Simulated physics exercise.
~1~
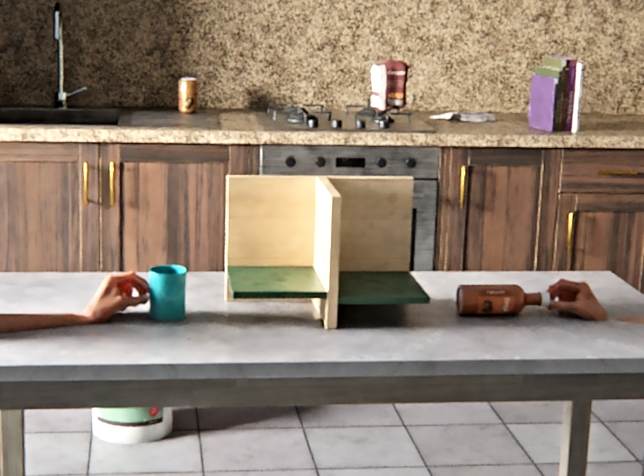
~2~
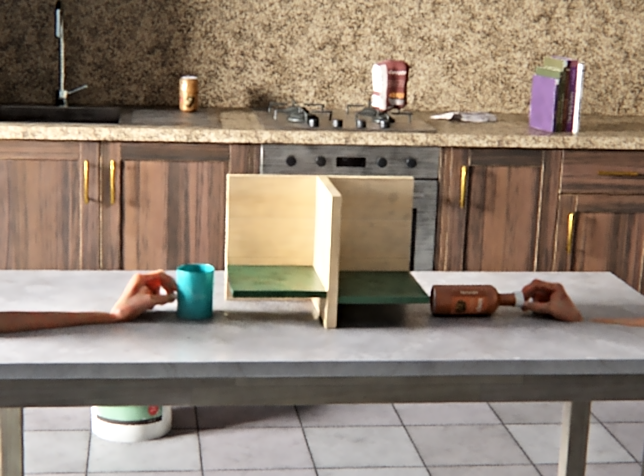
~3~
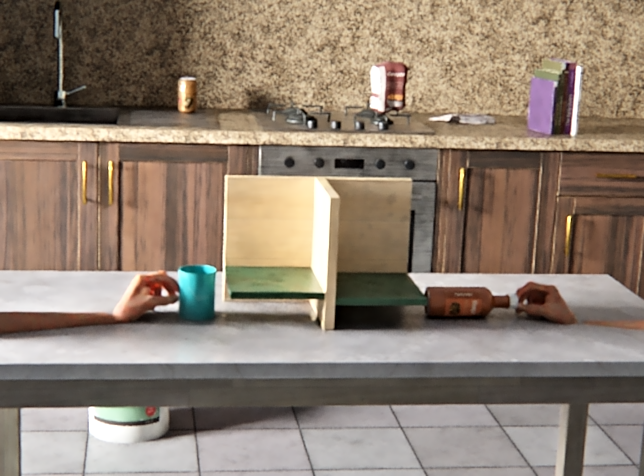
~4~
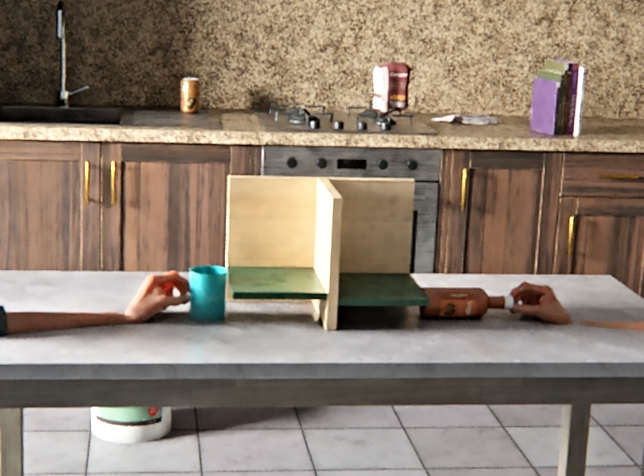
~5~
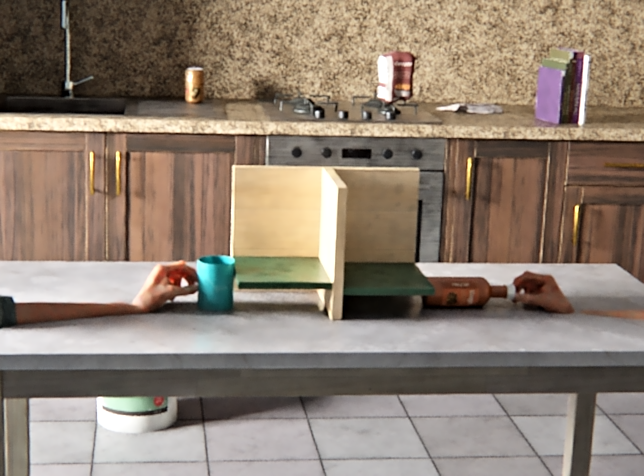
Two hands on a kitchen table slid a turquoise cup rightward and an orange-brown bottle lying on its side leftward, toward the low green shelves of a small wooden rack, and both stopped at the shelf edges without passing underneath.
